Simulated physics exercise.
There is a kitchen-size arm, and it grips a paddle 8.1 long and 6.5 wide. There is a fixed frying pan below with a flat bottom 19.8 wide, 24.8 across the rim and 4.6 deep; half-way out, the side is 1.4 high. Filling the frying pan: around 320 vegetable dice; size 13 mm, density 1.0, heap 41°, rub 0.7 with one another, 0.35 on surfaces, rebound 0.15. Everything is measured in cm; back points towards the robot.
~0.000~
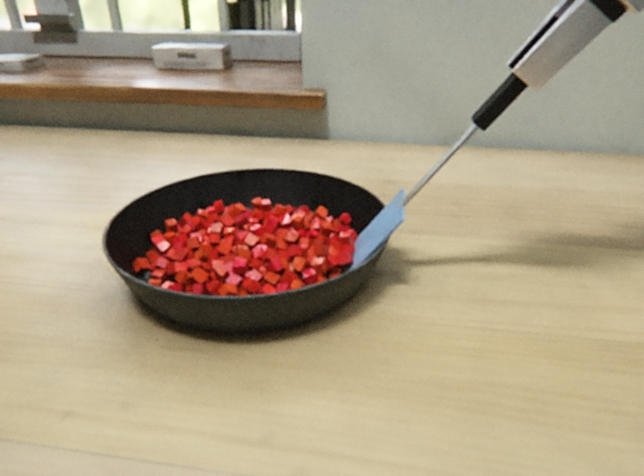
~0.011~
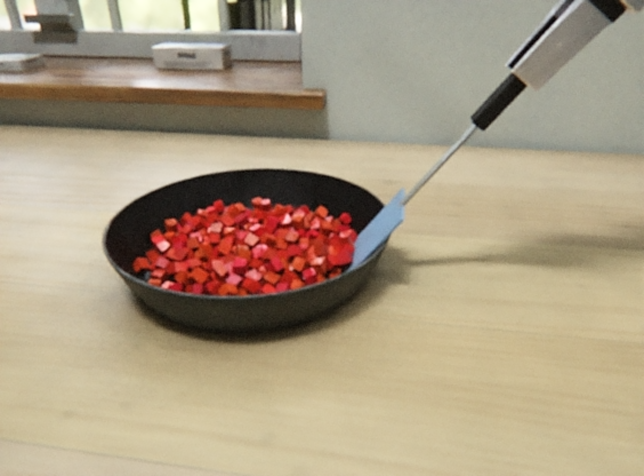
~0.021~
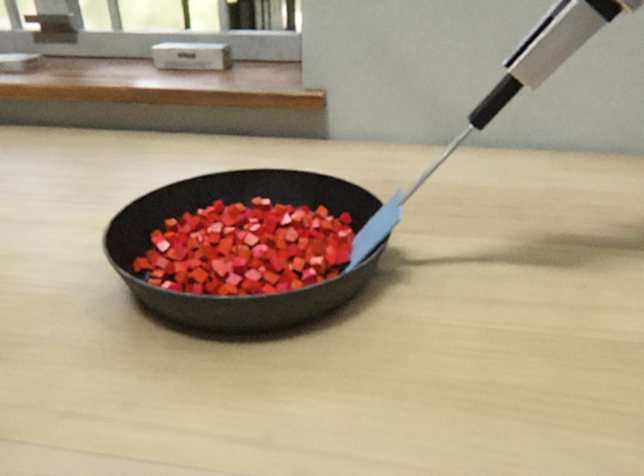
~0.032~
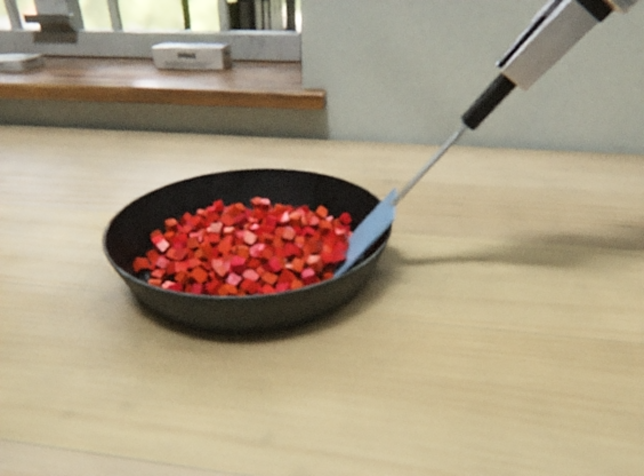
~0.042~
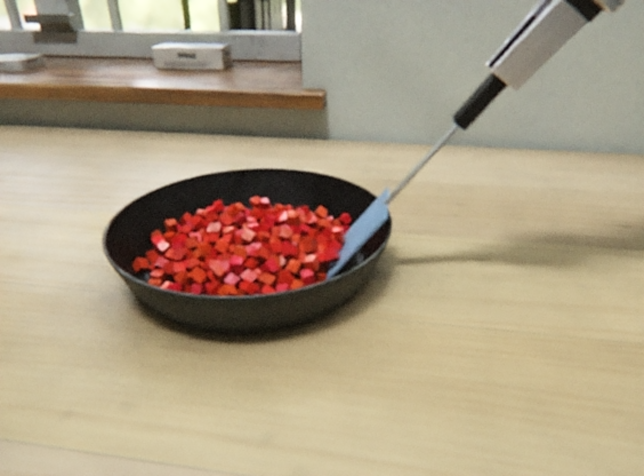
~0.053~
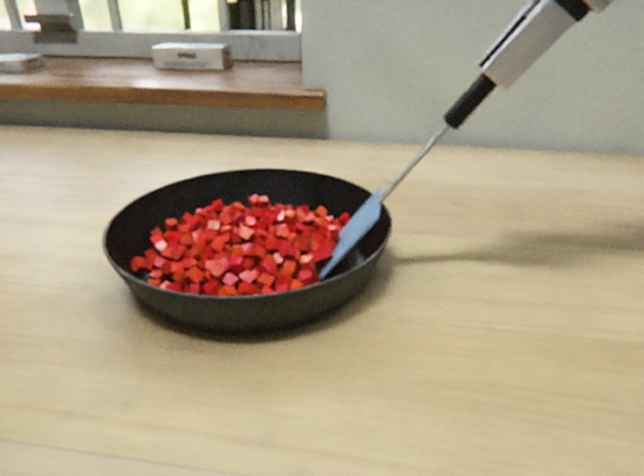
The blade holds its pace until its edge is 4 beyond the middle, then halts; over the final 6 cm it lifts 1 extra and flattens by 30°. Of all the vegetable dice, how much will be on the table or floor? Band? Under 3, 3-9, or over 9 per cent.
Under 3 per cent.
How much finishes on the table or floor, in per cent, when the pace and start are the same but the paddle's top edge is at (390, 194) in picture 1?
Some 0 per cent.
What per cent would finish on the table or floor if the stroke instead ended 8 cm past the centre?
Then around 0 per cent.
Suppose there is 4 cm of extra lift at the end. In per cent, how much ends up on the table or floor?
Roughly 0 percent of it.
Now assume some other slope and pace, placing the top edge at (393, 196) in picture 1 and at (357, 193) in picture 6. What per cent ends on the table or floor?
It works out to about 0 %, more or less.
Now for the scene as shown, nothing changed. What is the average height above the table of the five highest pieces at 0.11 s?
Roughly 4 cm.
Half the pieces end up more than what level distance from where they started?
3 cm.
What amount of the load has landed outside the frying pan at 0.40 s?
Estimate: About 0 percent.
After 0.11 s, sloping 54°, highest piece 5 above the table; 325 in the frying pan.
After 0.17 s, sloping 40°, highest piece 6 above the table; 325 in the frying pan.
After 0.40 s, sloping 24°, highest piece 6 above the table; 323 in the frying pan, 2 on the table or floor.
After 1.45 s, sloping 24°, highest piece 6 above the table; 323 in the frying pan, 2 on the table or floor.
In the end, 323 in the frying pan, 2 on the table or floor. That is 1 % on the table or floor.
